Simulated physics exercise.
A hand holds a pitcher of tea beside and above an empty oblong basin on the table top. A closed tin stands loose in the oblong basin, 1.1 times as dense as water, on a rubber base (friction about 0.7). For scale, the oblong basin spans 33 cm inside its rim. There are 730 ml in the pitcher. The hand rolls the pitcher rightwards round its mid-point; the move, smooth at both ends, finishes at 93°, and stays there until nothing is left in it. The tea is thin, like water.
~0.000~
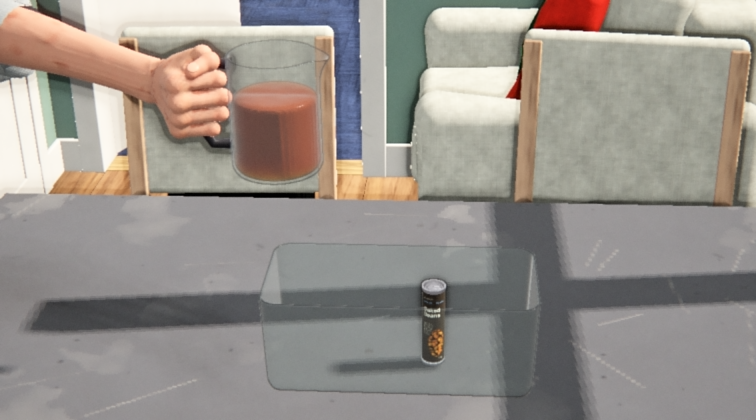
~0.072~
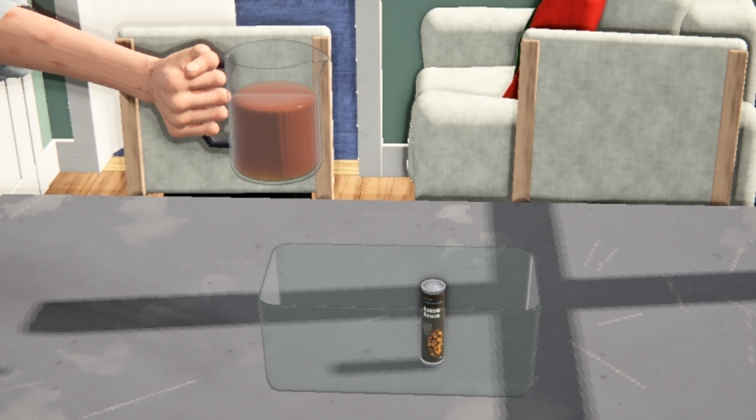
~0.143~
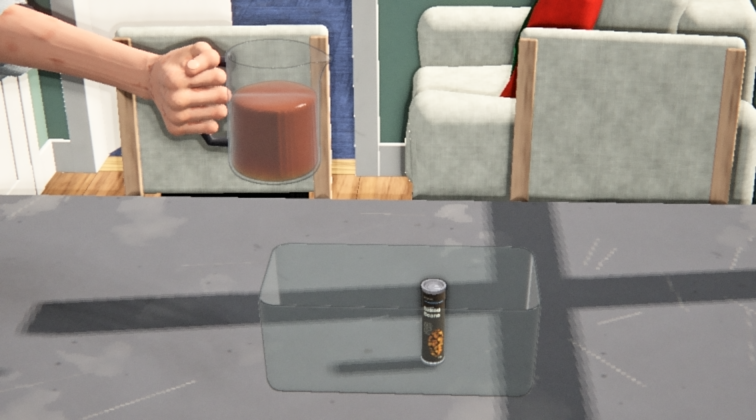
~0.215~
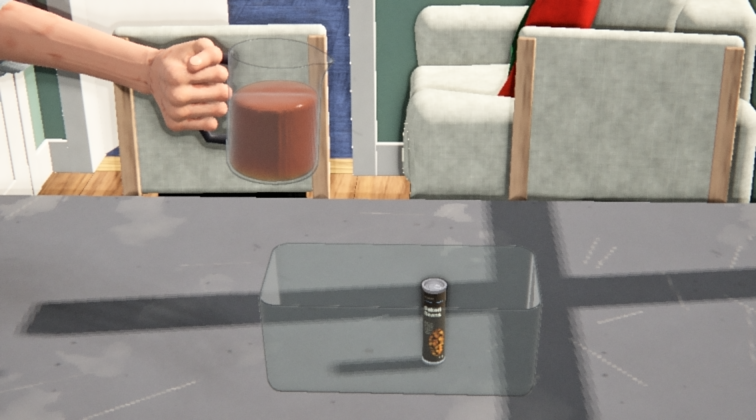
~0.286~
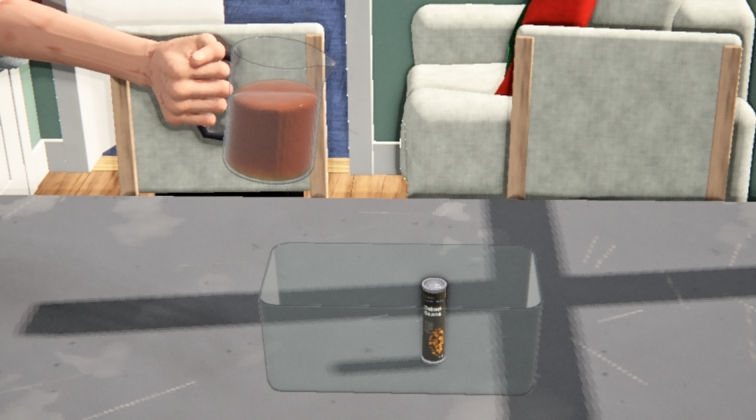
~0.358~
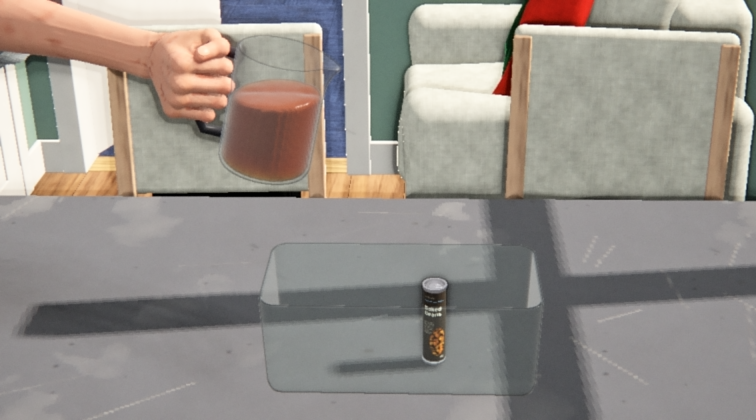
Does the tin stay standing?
The tin goes over.
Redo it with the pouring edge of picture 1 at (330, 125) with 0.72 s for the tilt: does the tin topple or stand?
Then it keeps standing.
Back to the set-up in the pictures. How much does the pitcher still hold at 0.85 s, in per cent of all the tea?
About 98 per cent.
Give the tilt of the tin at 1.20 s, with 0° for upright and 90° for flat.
About 10°.
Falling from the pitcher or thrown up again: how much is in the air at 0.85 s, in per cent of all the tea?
Near 2 in a hundred.
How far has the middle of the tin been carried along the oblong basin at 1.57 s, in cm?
About 7 cm.
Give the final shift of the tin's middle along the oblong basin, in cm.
Some 6.5 cm.
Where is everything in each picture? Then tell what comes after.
In the first frame, it leans 0°; its right rim is at (329, 56); the tea meets the walls at (232, 93) and (318, 95); the oblong basin's rim runs from (268, 274) to (537, 280); the tin's top is at (434, 289).
In the second frame, it leans 1°; its right rim is at (329, 57); the tea meets the walls at (232, 93) and (317, 94).
In the third frame, it leans 2°; its right rim is at (331, 58); the tea meets the walls at (231, 93) and (317, 94).
In the fourth frame, it leans 5°; its right rim is at (334, 60); the tea meets the walls at (232, 93) and (319, 93).
In the fifth frame, it leans 8°; its right rim is at (337, 62); the tea meets the walls at (233, 93) and (319, 92).
In the sixth frame, it leans 13°; its right rim is at (341, 67); the tea meets the walls at (232, 93) and (322, 94).
By 0.85 s the tilt is 57° and 98 per cent is still to pour; the tin stands where it began.
By 1.20 s the tilt is 85° and 63 per cent is still to pour; the tin leans 8°.
By 1.57 s the tilt is 93° and 21 per cent is still to pour; the tin lies on its side.
By 1.98 s the tilt is 93° and 7 per cent is still to pour; the tin lies on its side.
At rest the tin lies on its side.
